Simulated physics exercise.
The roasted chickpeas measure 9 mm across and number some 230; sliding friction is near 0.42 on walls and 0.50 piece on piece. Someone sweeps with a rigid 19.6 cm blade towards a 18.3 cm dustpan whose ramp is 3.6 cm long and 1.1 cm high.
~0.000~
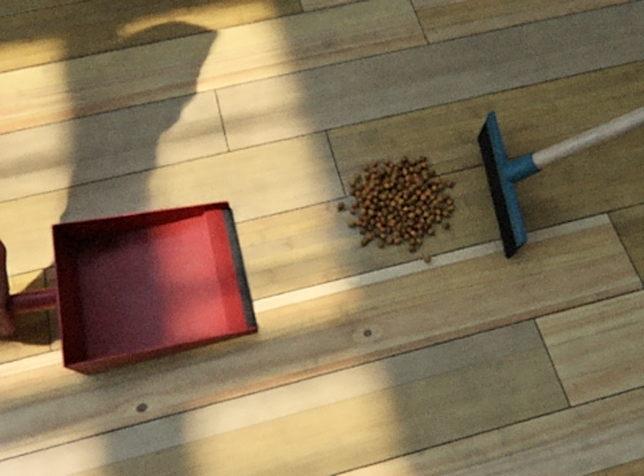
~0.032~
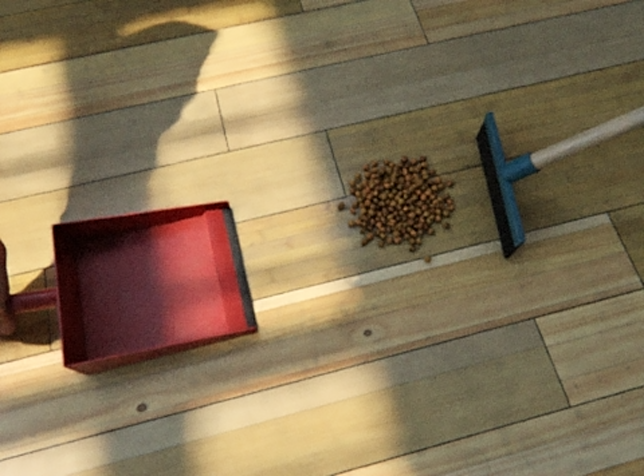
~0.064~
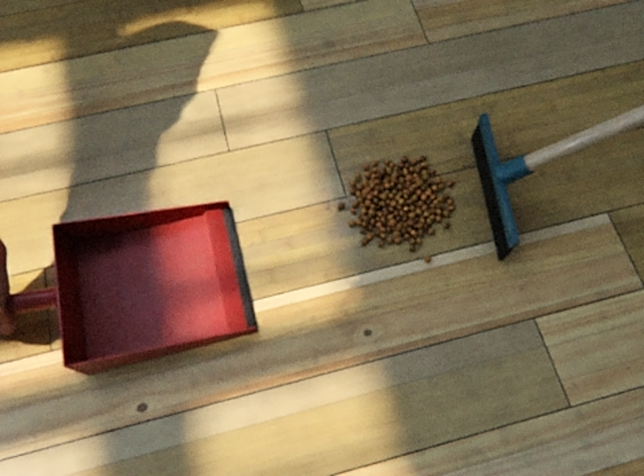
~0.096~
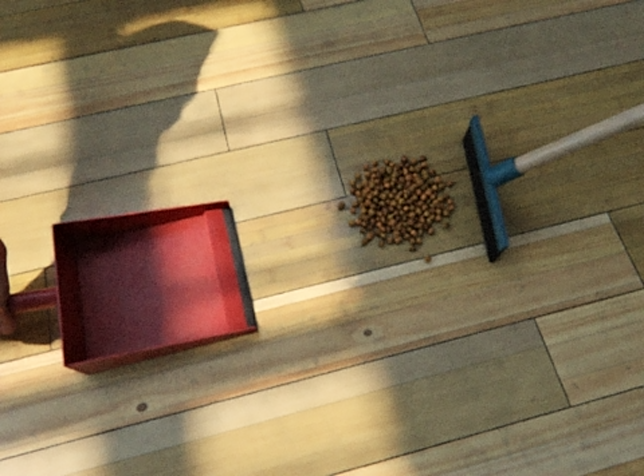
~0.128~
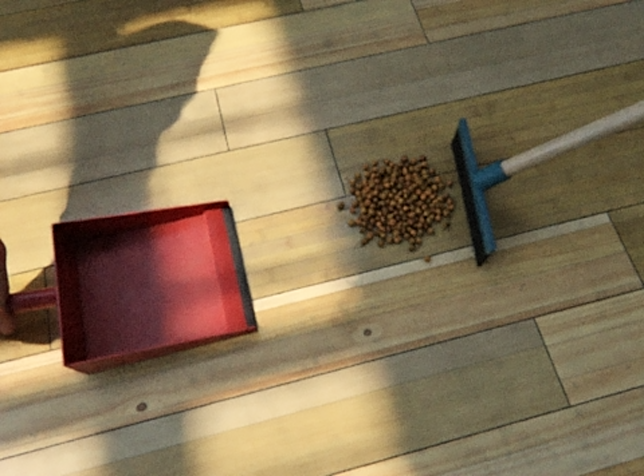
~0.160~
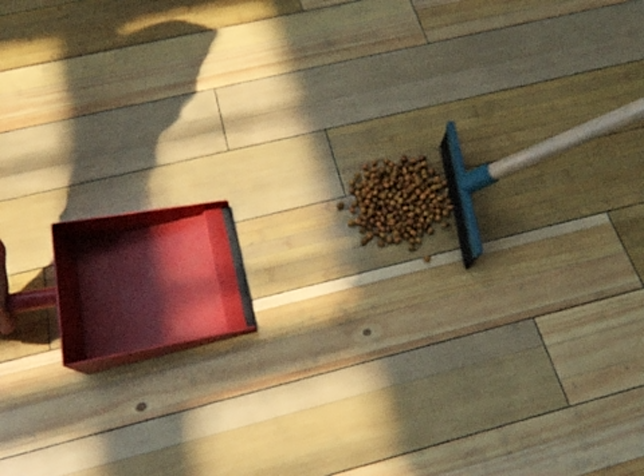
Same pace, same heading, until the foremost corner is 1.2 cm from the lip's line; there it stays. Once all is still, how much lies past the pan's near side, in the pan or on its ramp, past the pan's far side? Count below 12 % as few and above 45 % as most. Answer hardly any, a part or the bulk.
Past the pan's near side: Hardly any; in the pan or on its ramp: A part; past the pan's far side: A part.
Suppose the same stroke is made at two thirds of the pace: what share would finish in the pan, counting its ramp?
In that case some 30 per cent.
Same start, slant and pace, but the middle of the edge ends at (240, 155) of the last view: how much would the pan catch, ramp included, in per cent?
About 5 per cent.
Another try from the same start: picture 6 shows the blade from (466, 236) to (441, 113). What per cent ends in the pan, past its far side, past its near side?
Pan 10, far 60, near 0.
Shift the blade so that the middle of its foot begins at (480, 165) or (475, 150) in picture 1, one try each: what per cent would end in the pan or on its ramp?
Some 35 and 25 per cent.
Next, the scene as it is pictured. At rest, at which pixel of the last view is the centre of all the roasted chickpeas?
Around (239, 235).
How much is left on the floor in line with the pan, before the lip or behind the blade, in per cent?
Some 40 per cent.
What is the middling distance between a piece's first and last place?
Roughly 24 cm.
Then, at 0.41 s, middle of the blade 17 cm from the lip; 0 % over the lip, far side 20 %, near side 0 %.
Then, at 0.58 s, middle of the blade 8 cm from the lip; 0 % over the lip, far side 25 %, near side 0 %.
After 0.87 s, middle of the blade 3 cm from the lip; 35 % over the lip, far side 30 %, near side 0 %.
In the end, at 1.2 s, near side 0 %, pan 35 %, far side 30 %, in front of the lip or behind the blade 40 %.
